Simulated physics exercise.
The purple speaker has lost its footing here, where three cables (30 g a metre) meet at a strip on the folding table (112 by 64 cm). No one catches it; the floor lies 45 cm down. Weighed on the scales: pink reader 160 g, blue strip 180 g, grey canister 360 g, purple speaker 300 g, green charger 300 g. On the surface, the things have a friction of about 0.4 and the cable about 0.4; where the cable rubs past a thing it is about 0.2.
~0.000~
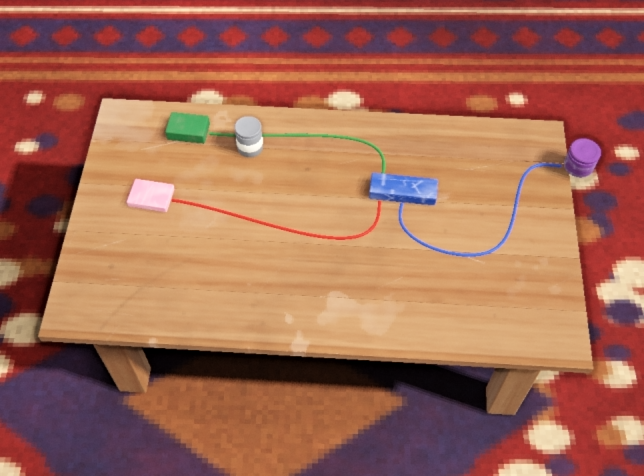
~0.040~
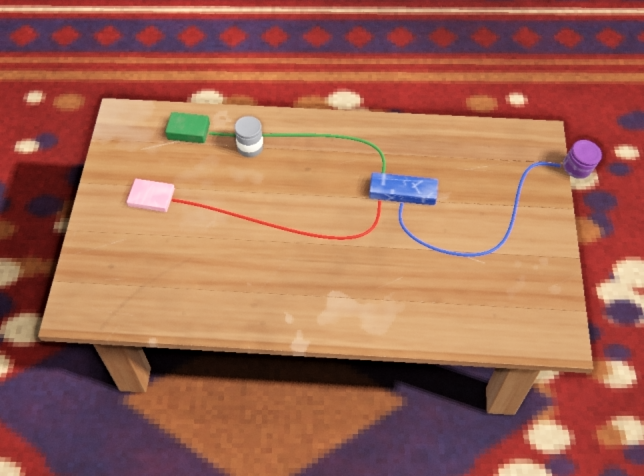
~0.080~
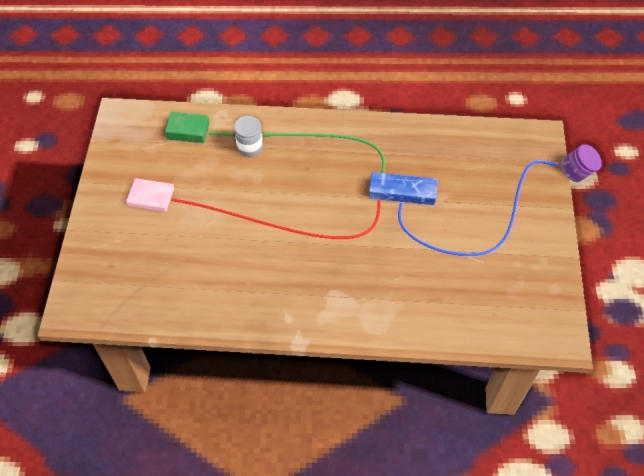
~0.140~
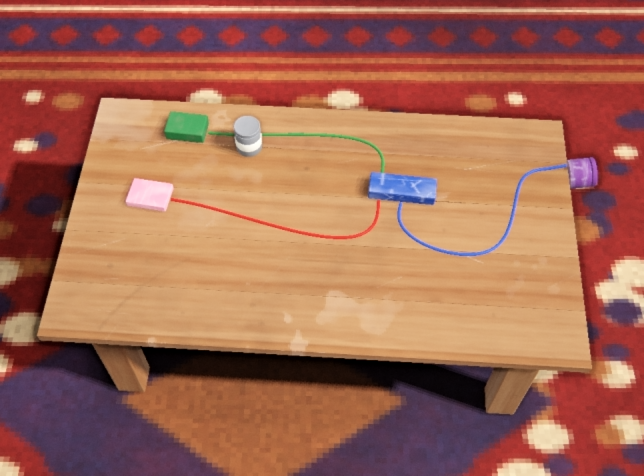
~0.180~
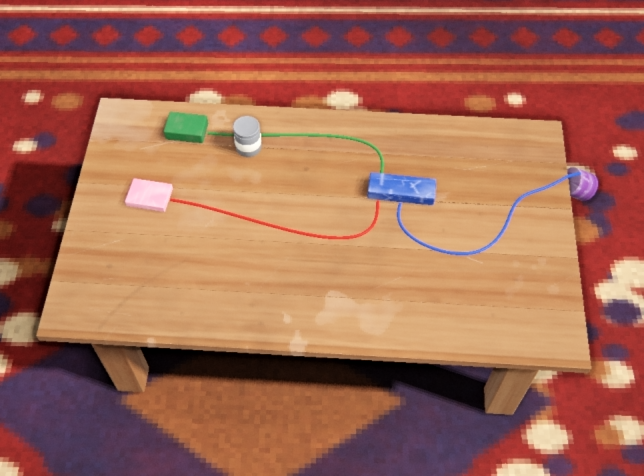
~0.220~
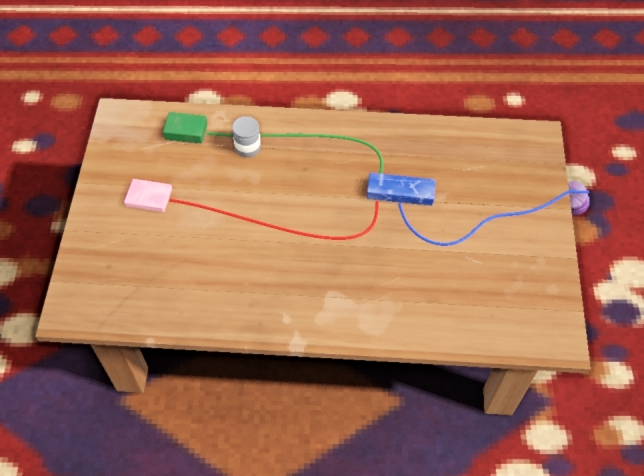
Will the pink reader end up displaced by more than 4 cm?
Yes: That one is left somewhere new.
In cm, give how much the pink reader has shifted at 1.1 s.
Measured shift: Approx. 16 cm.
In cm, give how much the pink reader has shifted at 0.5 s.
Roughly 14 cm.
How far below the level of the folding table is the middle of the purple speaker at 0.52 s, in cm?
35 cm or so.
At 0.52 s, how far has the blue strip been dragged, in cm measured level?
10 cm.
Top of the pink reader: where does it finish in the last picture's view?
Top at rest: About (220, 197).
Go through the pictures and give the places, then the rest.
The first frame shows pink reader (150, 193); blue cable runs through (446, 252) (500, 245) (516, 206) (534, 167).
The second frame shows purple speaker (586, 151); blue cable runs through (500, 244) (533, 166).
The third frame shows purple speaker (581, 163); blue cable runs through (500, 244) (531, 164).
The fourth frame shows purple speaker (581, 173); blue cable runs through (499, 244) (539, 170).
The fifth frame shows purple speaker (578, 184); blue cable runs through (497, 239) (561, 180).
The sixth frame shows pink reader (148, 193); blue cable runs through (454, 243) (498, 216) (545, 206).
After 0.5 s, the strip's end of the blue cable at (442, 182); pink reader 13 cm off its start, purple speaker over the edge, blue strip 11 cm off its start.
After 0.8 s, the strip's end of the blue cable at (460, 176); pink reader 16 cm off its start, purple speaker over the edge, blue strip 14 cm off its start.
After 1.1 s, the strip's end of the blue cable at (460, 176); pink reader 16 cm off its start at (220, 197), purple speaker over the edge, blue strip 14 cm off its start at (452, 161).
After 1.4 s, the strip's end of the blue cable at (460, 176); pink reader 16 cm off its start, purple speaker over the edge, blue strip 14 cm off its start.
After 2.6 s, the strip's end of the blue cable at (460, 176); pink reader 16 cm off its start at (220, 197), purple speaker over the edge, blue strip 14 cm off its start at (452, 161), green charger 3 cm off its start at (197, 124).
